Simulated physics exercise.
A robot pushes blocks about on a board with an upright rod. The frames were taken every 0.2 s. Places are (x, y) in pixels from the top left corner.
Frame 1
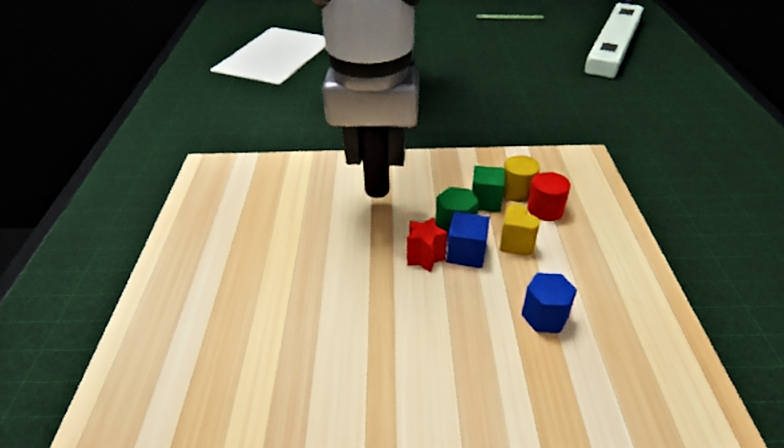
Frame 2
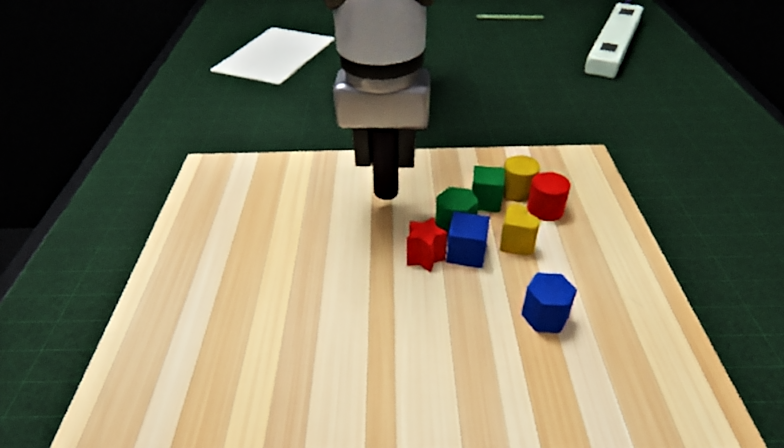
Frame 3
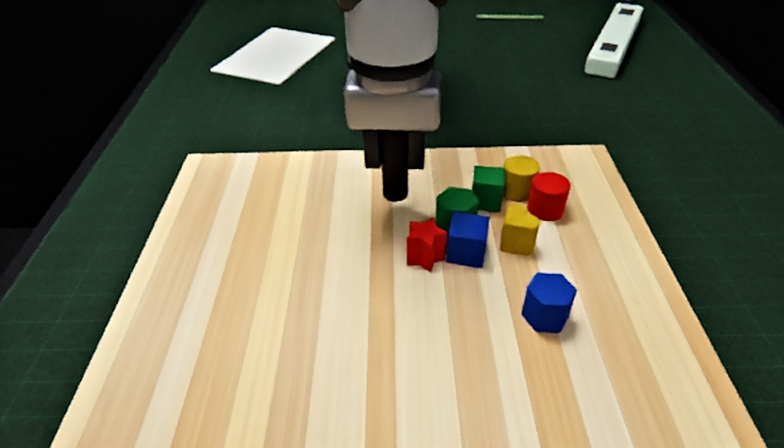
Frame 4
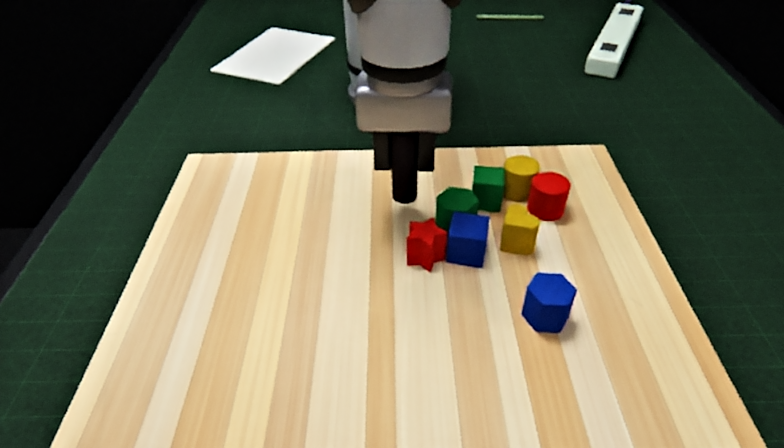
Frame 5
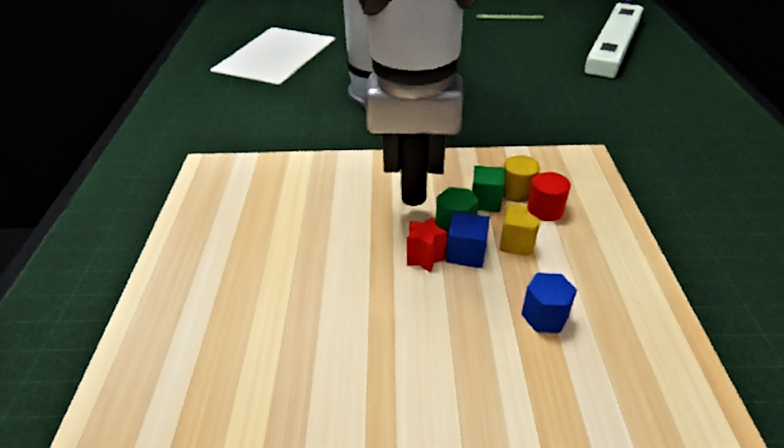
The video shows a robot arm holding a dark upright rod over a striped wooden board, moving it slowly a short way right toward a red star and a cluster of coloured blocks, while all the blocks stay still.
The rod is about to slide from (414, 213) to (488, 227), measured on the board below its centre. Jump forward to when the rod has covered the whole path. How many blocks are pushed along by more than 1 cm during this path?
Two blocks shift.
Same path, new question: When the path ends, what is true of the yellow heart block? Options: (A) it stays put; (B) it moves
Choice B: It moves.
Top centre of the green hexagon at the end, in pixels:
Near (523, 210).
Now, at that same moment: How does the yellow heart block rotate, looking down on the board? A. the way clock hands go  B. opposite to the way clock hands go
I'll go with A - the way clock hands go.
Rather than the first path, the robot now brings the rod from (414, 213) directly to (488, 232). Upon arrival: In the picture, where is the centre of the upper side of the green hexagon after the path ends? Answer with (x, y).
I predict (525, 211).
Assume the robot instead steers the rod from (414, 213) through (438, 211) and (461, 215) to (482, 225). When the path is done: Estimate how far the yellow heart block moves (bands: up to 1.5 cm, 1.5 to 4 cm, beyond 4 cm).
Distance: 1.5 to 4 cm.
The first path, step by step. Halfway along, rod (451, 206); green hexagon (482, 203).
At the end, rod (489, 212); green hexagon (523, 210); green square still; yellow heart block (552, 225), turned 25° clockwise.
